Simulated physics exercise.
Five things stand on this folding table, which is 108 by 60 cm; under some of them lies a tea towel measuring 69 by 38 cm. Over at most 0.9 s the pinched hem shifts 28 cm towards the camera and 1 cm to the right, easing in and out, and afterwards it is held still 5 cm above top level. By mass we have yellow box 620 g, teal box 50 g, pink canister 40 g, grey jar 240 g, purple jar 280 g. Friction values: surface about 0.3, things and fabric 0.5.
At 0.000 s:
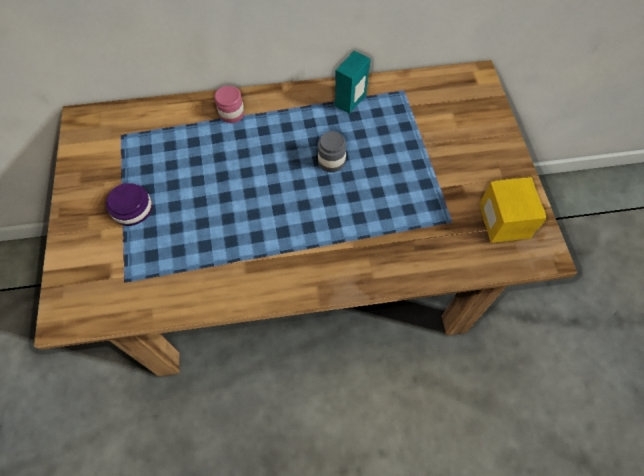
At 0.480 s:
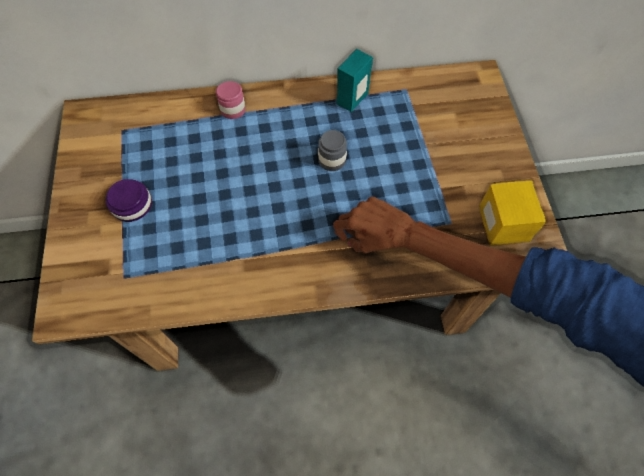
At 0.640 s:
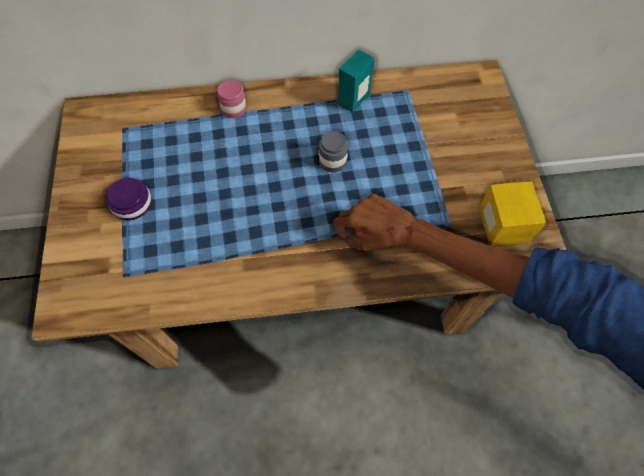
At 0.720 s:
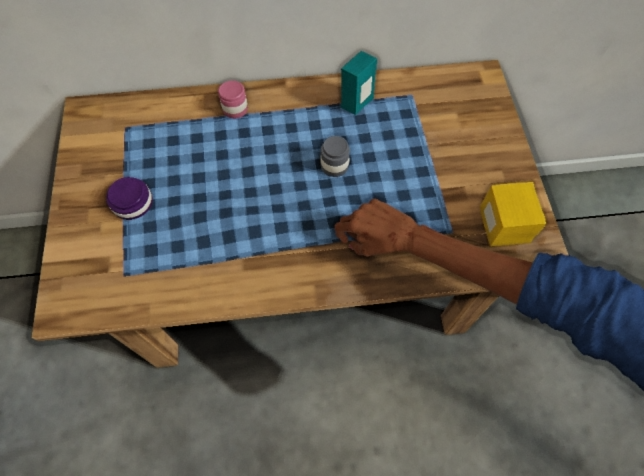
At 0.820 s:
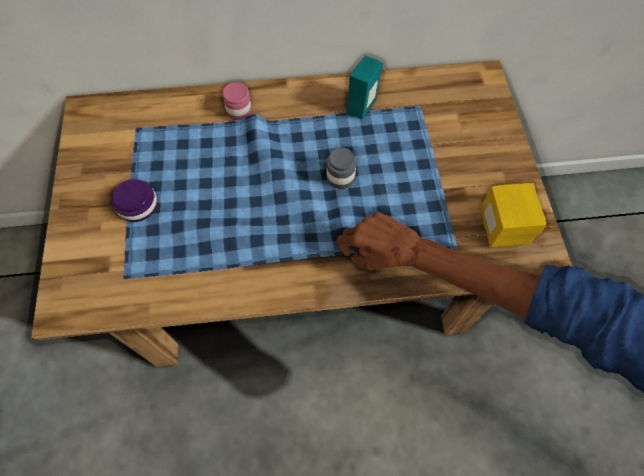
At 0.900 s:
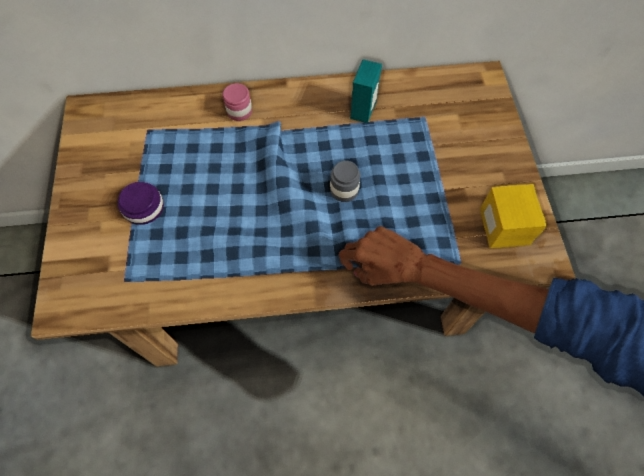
In this clip, a hand reaches in from the right, pinches the near edge of a checked cloth on a wooden table and drags it slightly toward the camera, wrinkling it and shifting the jars and teal box a little.
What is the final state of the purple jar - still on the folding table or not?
Prediction: It ends up on.
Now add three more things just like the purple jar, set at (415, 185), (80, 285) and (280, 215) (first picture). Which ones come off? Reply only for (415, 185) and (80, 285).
The first one tips off, and the other survives on top.
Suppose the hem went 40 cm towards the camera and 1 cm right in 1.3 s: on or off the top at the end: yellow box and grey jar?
Outcome: Yellow box is still there; grey jar leaves the top.
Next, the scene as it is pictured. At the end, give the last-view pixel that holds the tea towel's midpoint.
(331, 282) or thereabouts.
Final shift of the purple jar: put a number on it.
Net displacement - purple jar 15 cm.
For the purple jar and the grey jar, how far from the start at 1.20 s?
Purple jar 10 cm, grey jar 25 cm.
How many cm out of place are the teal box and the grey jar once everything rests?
Teal box: 4 cm; grey jar: Off the top.
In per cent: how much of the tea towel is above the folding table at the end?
Roughly 55%.
By 1.1 s, 100 % of the tea towel is still over the top; purple jar 7 cm off its start, grey jar 16 cm off its start, teal box 4 cm off its start.
By 1.2 s, 90 % of the tea towel is still over the top; purple jar 11 cm off its start, grey jar 23 cm off its start, teal box 4 cm off its start.
By 1.4 s, 75 % of the tea towel is still over the top; purple jar 15 cm off its start at (181, 227), grey jar 30 cm off its start at (362, 267), teal box 4 cm off its start at (368, 76).
By 1.5 s, 70 % of the tea towel is still over the top; purple jar 17 cm off its start, grey jar 34 cm off its start, teal box 4 cm off its start.
By 3.1 s, 55 % of the tea towel is still over the top; purple jar 17 cm off its start at (186, 233), grey jar over the edge, teal box 4 cm off its start at (368, 75), pink canister 1 cm off its start at (236, 93).
